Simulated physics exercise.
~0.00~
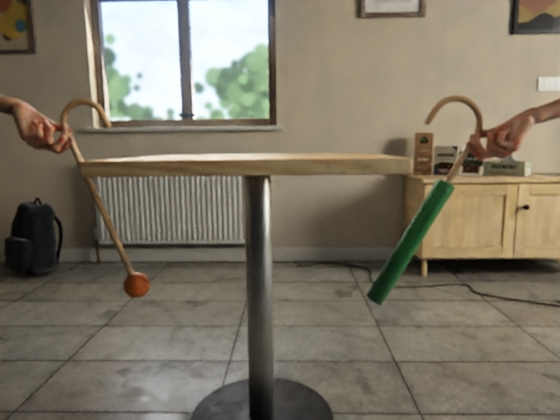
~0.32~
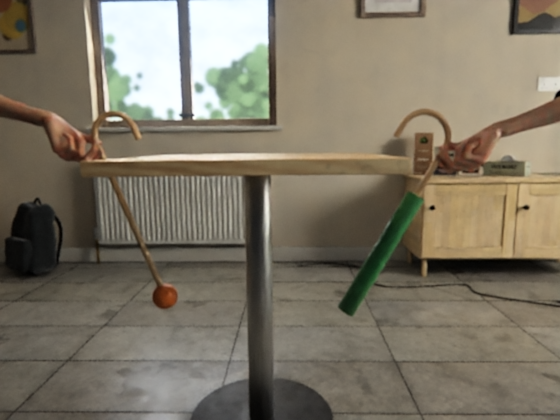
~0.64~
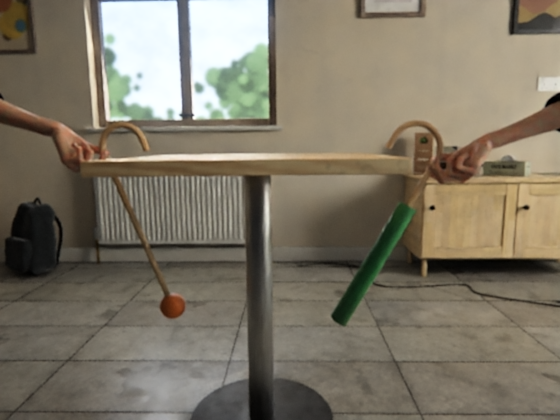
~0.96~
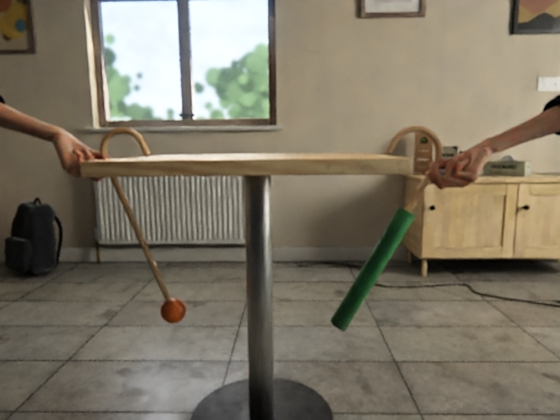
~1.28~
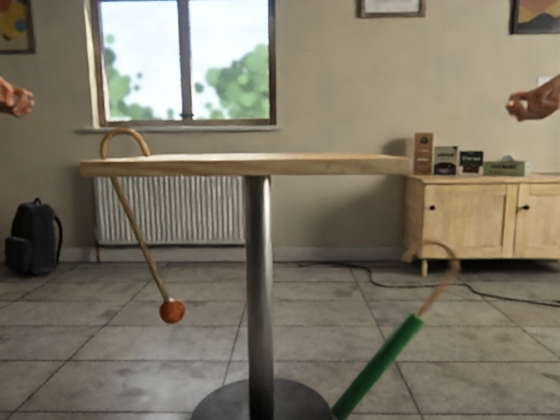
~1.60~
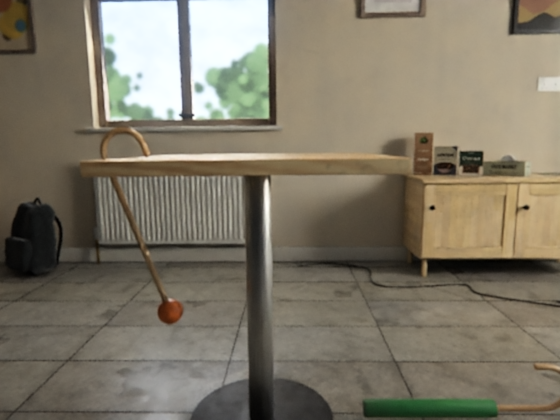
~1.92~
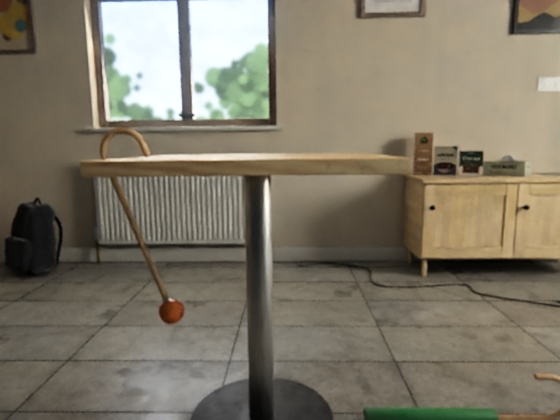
At first, two hands hold hooked objects beside a table on a single metal post, an orange-ended ladle at the left and a green umbrella at the right. The hands move inward, bringing the ladle rightward and the umbrella leftward, then lower both crooks onto opposite edges of the tabletop. Both hands let go and draw back. The ladle stays hanging on the left, its orange end slanting under the table, while the umbrella slips off and drops. It tips over as it lands, and finally lies nearly flat on the tiled floor at the lower right.
